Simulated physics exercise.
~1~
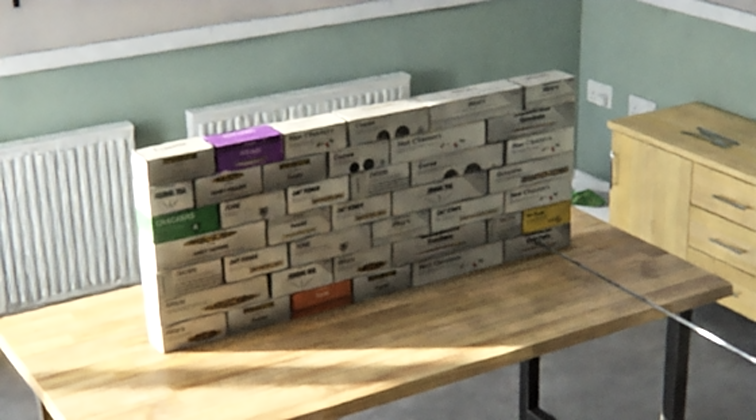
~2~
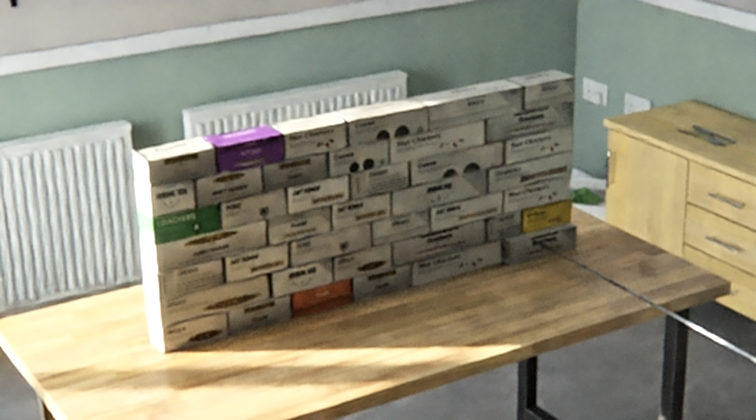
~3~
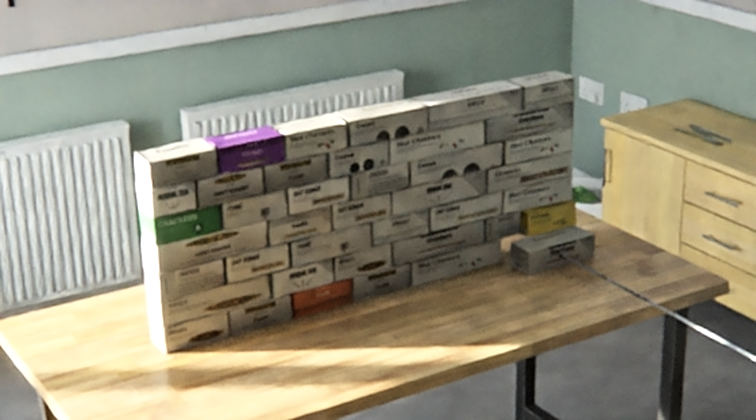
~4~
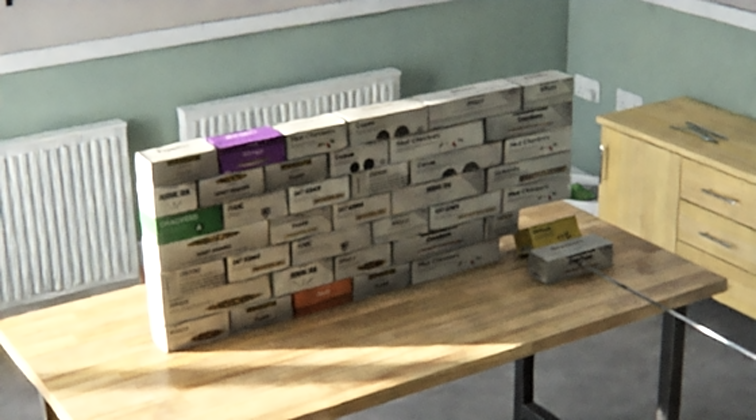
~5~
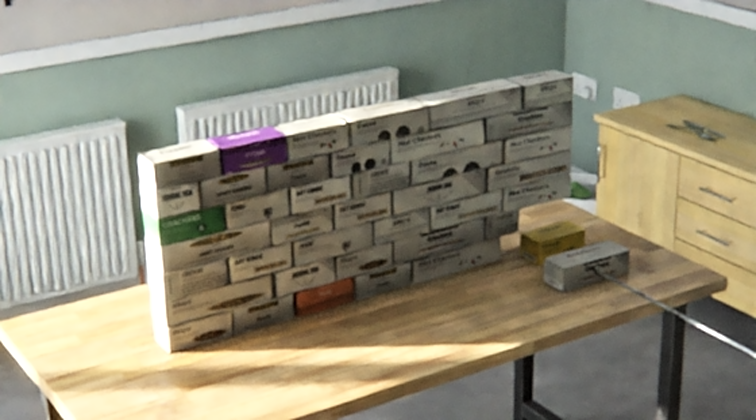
A thin rigid arm drew a grey packet out of the bottom right corner of a wall of stacked tea packets, and the yellow one above it tipped and dropped onto the table, while the rest of the wall stayed standing.
